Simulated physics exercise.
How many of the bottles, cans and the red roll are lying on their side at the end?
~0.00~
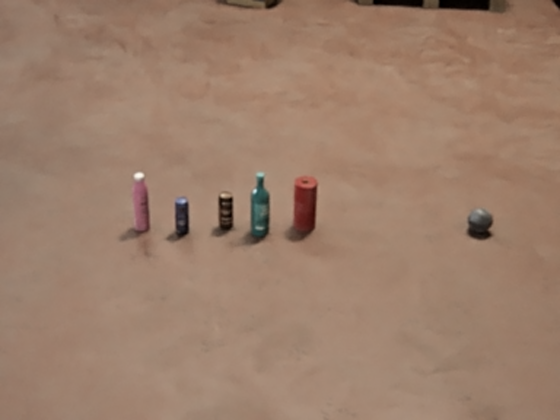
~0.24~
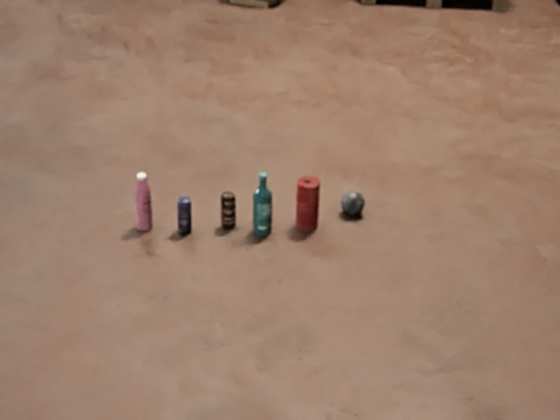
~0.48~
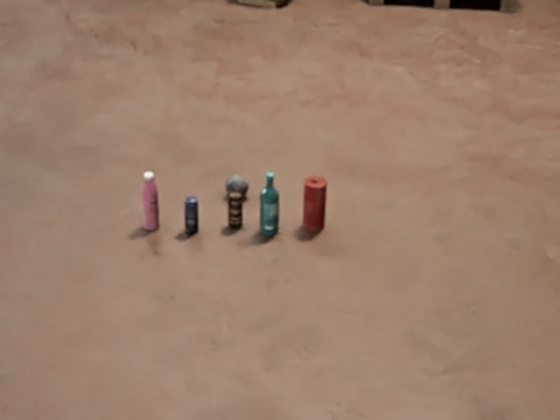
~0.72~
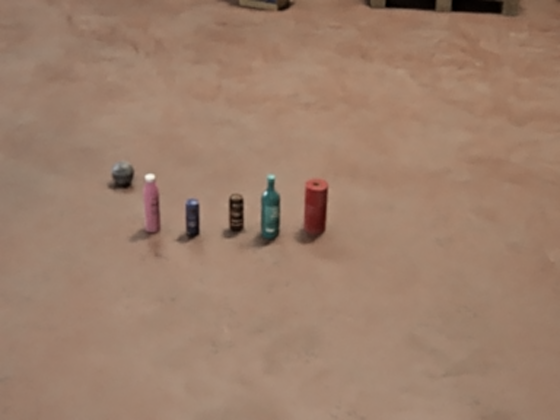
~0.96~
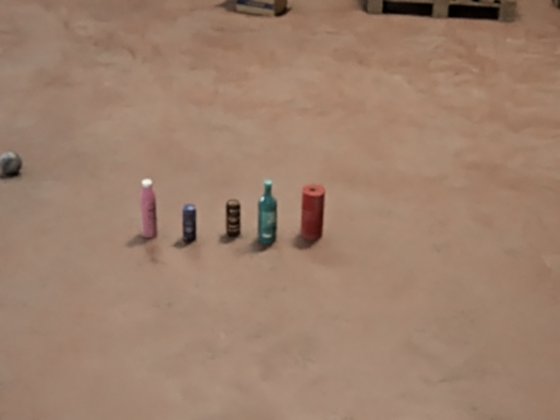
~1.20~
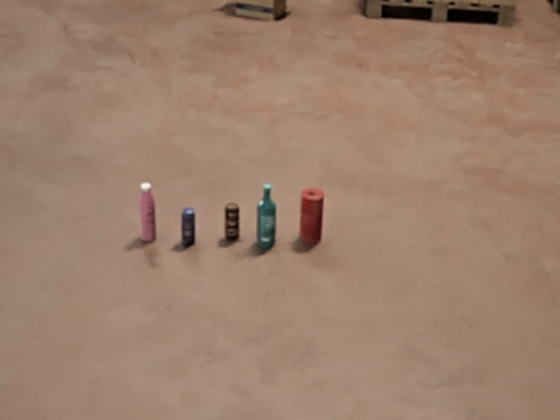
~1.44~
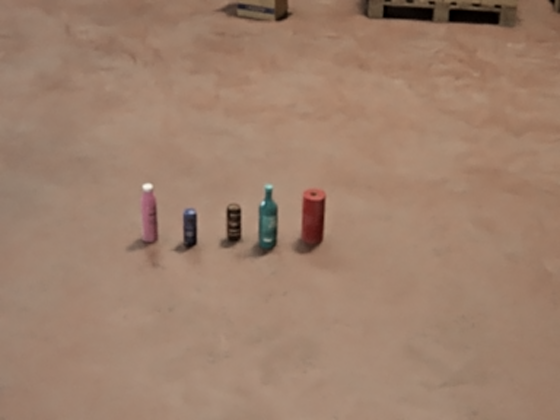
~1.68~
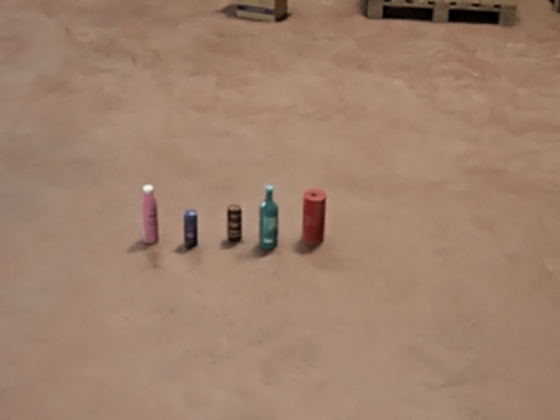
None of them are lying down. The pink bottle, blue can, brown can, turquoise bottle and red roll are all still upright.
